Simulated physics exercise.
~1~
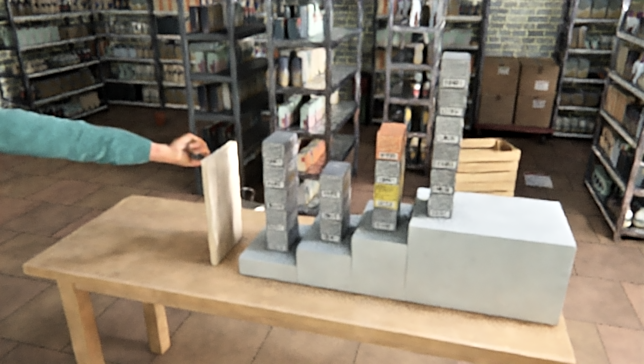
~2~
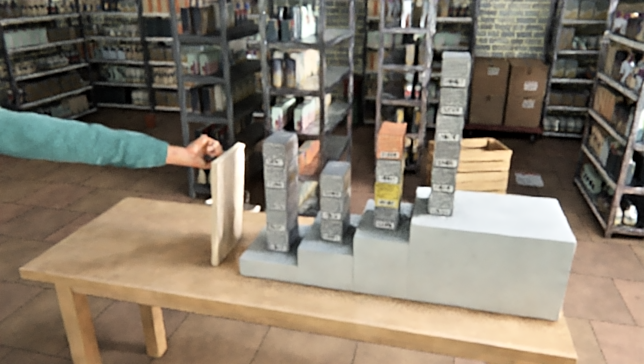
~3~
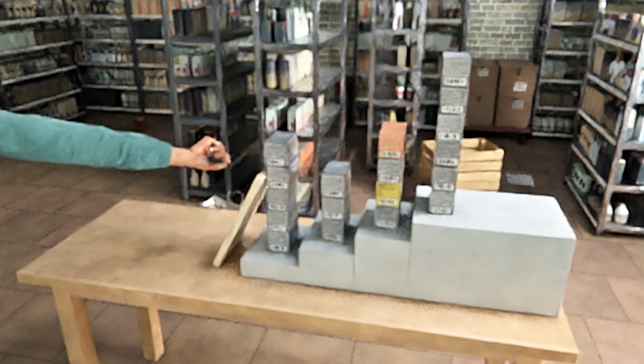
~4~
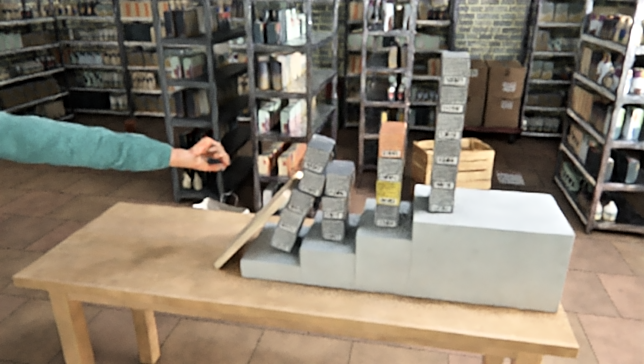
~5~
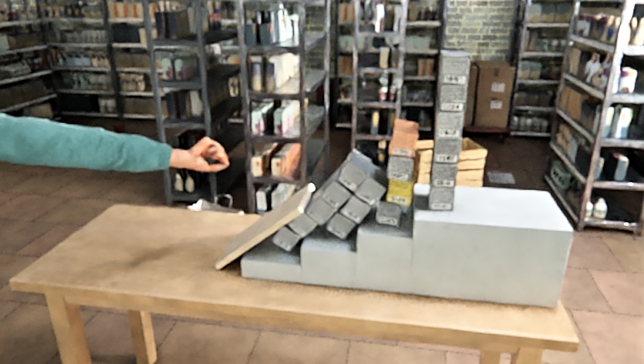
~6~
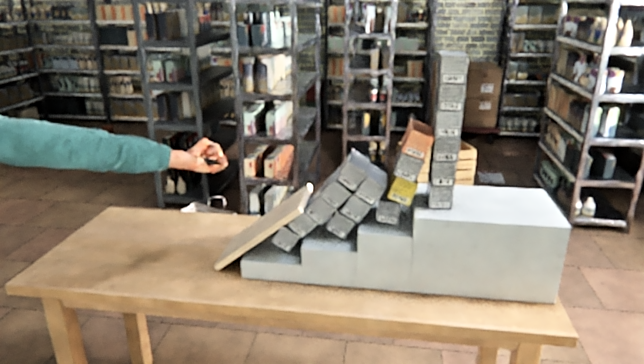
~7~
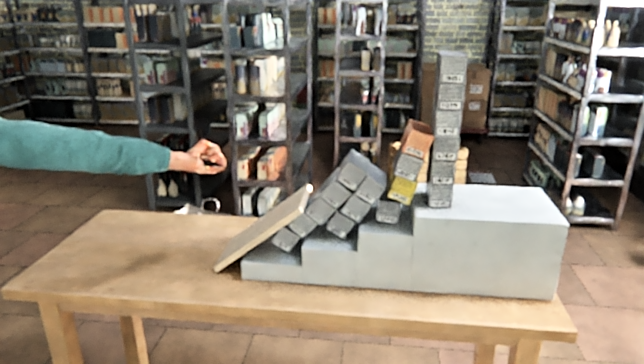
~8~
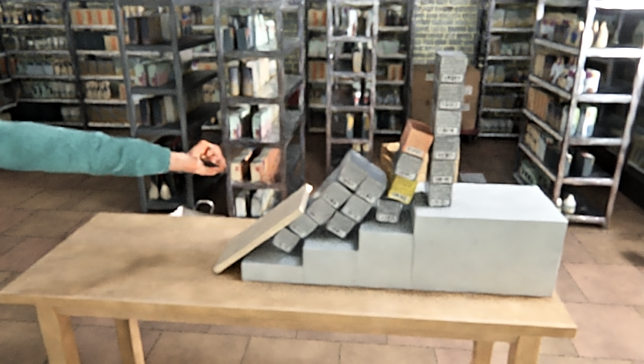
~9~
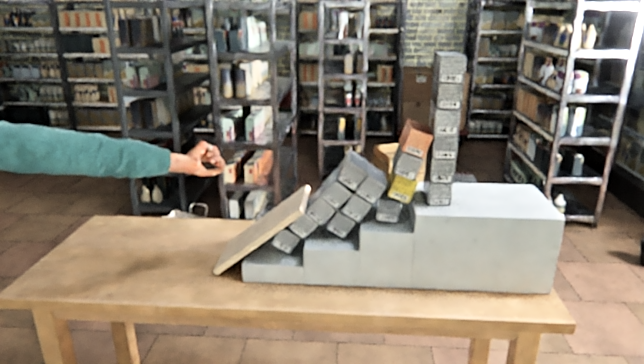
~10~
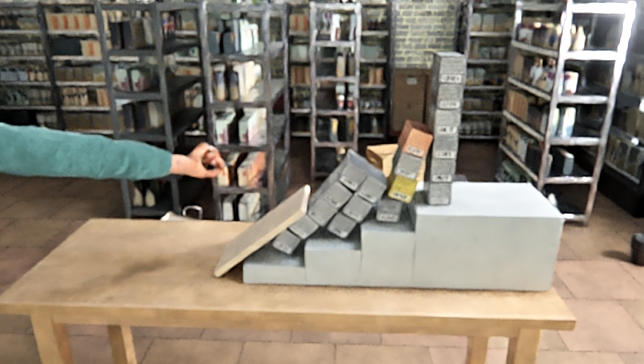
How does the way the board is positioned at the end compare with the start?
At the start the board stands upright on the table beside the steps. By the end it is leaning over to the right, resting against the steps and the slumped packets.
